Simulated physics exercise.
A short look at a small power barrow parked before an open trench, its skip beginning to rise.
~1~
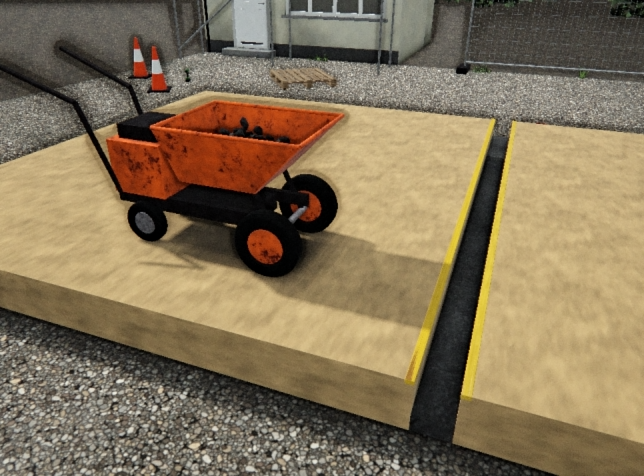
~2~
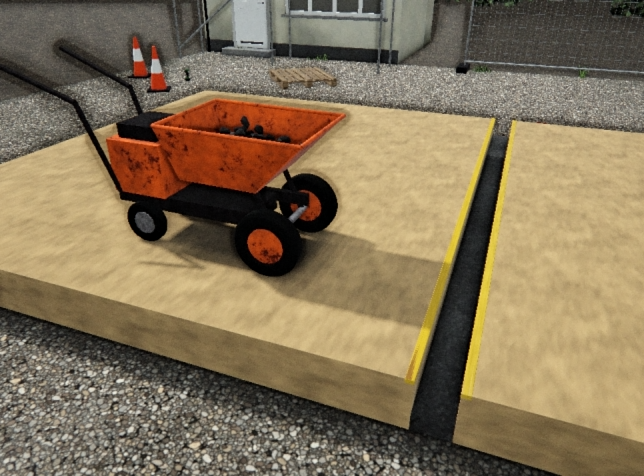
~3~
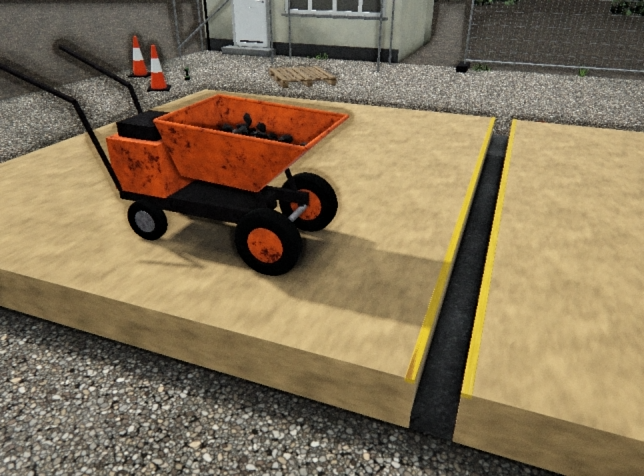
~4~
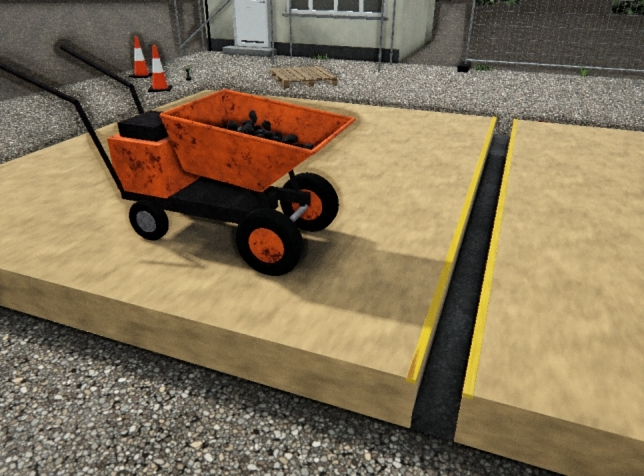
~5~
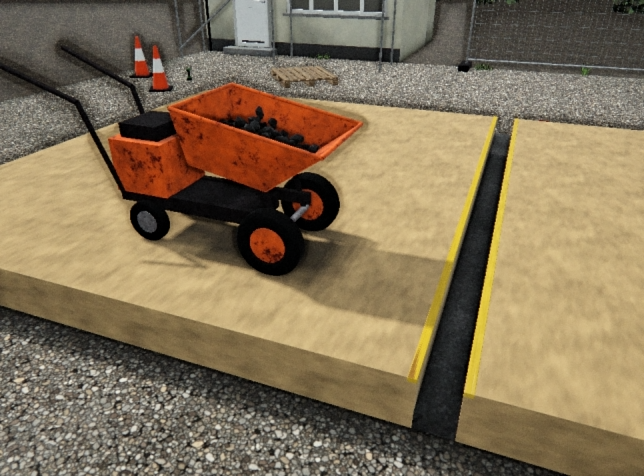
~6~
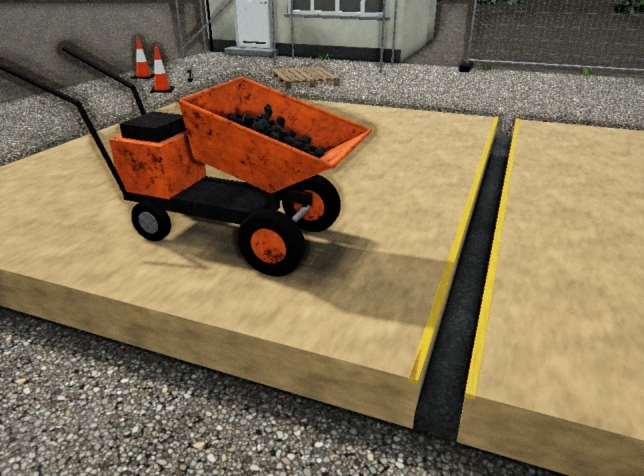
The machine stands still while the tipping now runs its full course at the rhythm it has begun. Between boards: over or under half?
Under half.
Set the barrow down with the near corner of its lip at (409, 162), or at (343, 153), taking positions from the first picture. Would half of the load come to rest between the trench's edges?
Position 1 falls short of half; position 2 exceeds half.
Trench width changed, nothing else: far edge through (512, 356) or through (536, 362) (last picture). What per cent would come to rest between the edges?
30 %, 30 %.
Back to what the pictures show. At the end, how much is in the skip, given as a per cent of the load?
About 25 per cent.
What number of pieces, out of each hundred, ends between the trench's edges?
Around 30 in every hundred pieces.
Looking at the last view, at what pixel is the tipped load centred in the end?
Once nothing moves, the middle sits near (436, 277).
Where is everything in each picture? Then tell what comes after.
In the first frame, lip of the skip (300, 147), level; top of the load (239, 147), lumps of coal; first edge of the trench (424, 337); far edge (475, 350), the trench under half as wide as the skip, and about as deep as wide.
In the second frame, lip of the skip (301, 148), level; top of the load (235, 139).
In the third frame, lip of the skip (305, 149), tipped barely; top of the load (228, 141).
In the fourth frame, lip of the skip (313, 153), tipped a little; top of the load (233, 139).
In the fifth frame, lip of the skip (322, 158), tipped a little; top of the load (240, 135).
In the sixth frame, lip of the skip (332, 167), tipped clearly; top of the load (236, 133); first edge of the trench (427, 336); far edge (479, 348).
Just after the last frame, skip tipped steeply; every one in the skip.
A moment on, skip tipped right over; roughly two thirds in the skip; roughly a third short of the trench; just a few in or heaped over the trench.
Further on, skip tipped right over; roughly a quarter in the skip; roughly half short of the trench; roughly a quarter in or heaped over the trench; just a few beyond it.
When it is over, skip tipped right over; roughly a quarter in the skip; roughly a third short of the trench; roughly a third in or heaped over the trench; just a few beyond it.
